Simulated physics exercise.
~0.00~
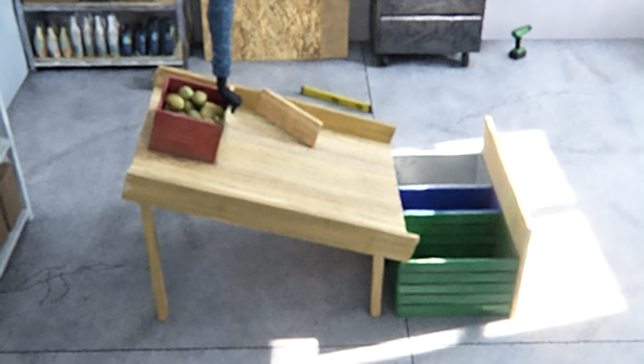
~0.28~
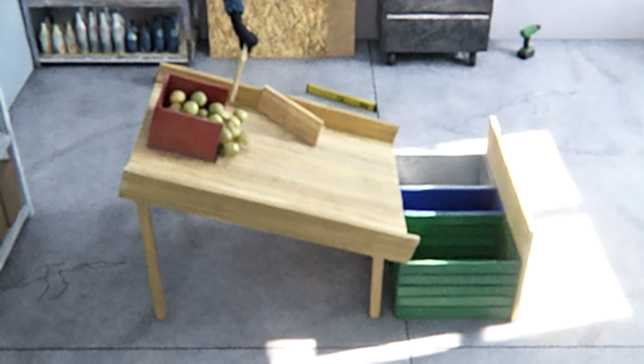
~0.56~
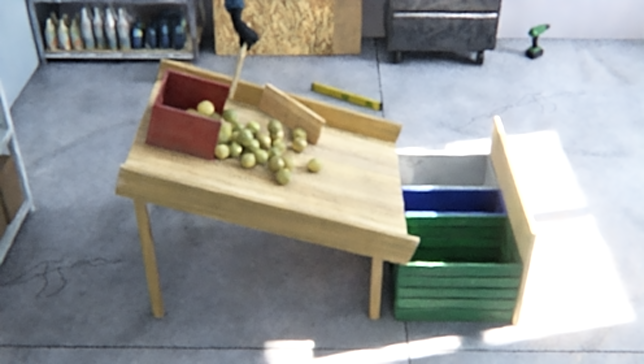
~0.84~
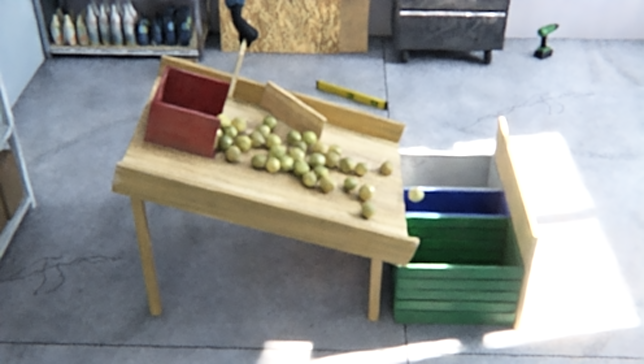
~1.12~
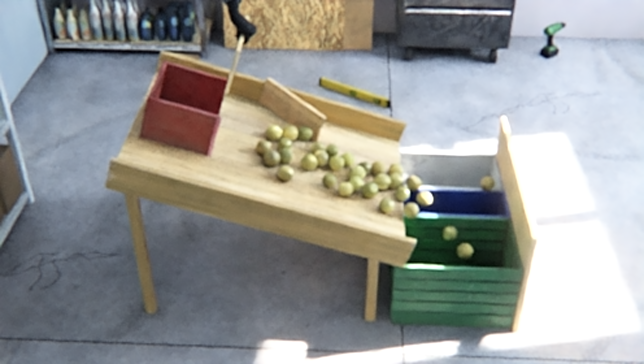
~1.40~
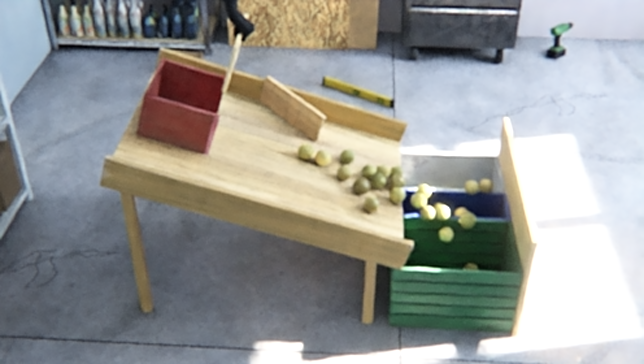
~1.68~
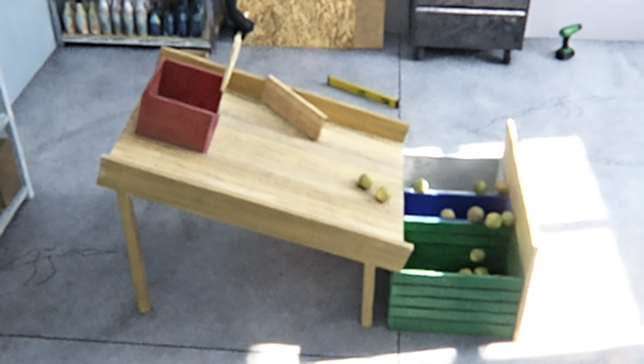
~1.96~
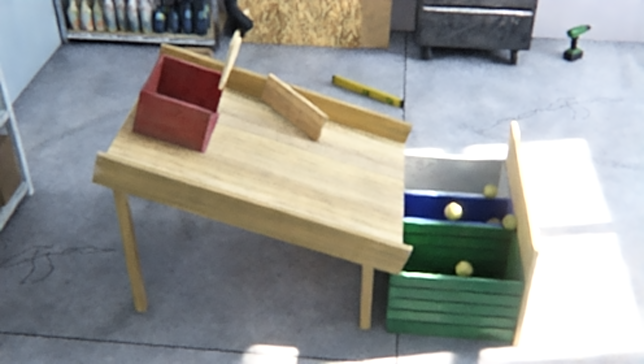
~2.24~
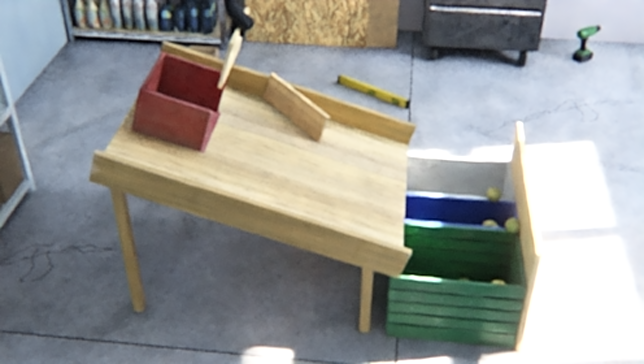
Yellowish-green apples sit piled in a red pen at the upper left of a sloping wooden table, where a dark-gloved hand lifts a thin gate clear. They spill out through the opening and spread down the slope to the right, passing below an angled board. The pen empties, and the leading apples drop off the low edge toward white, blue and green containers. More follow in a loose stream, some bouncing above the bins, until the last few leave the table. The tabletop is finally bare, and the apples have settled mostly out of sight, the largest share in the middle blue bin.
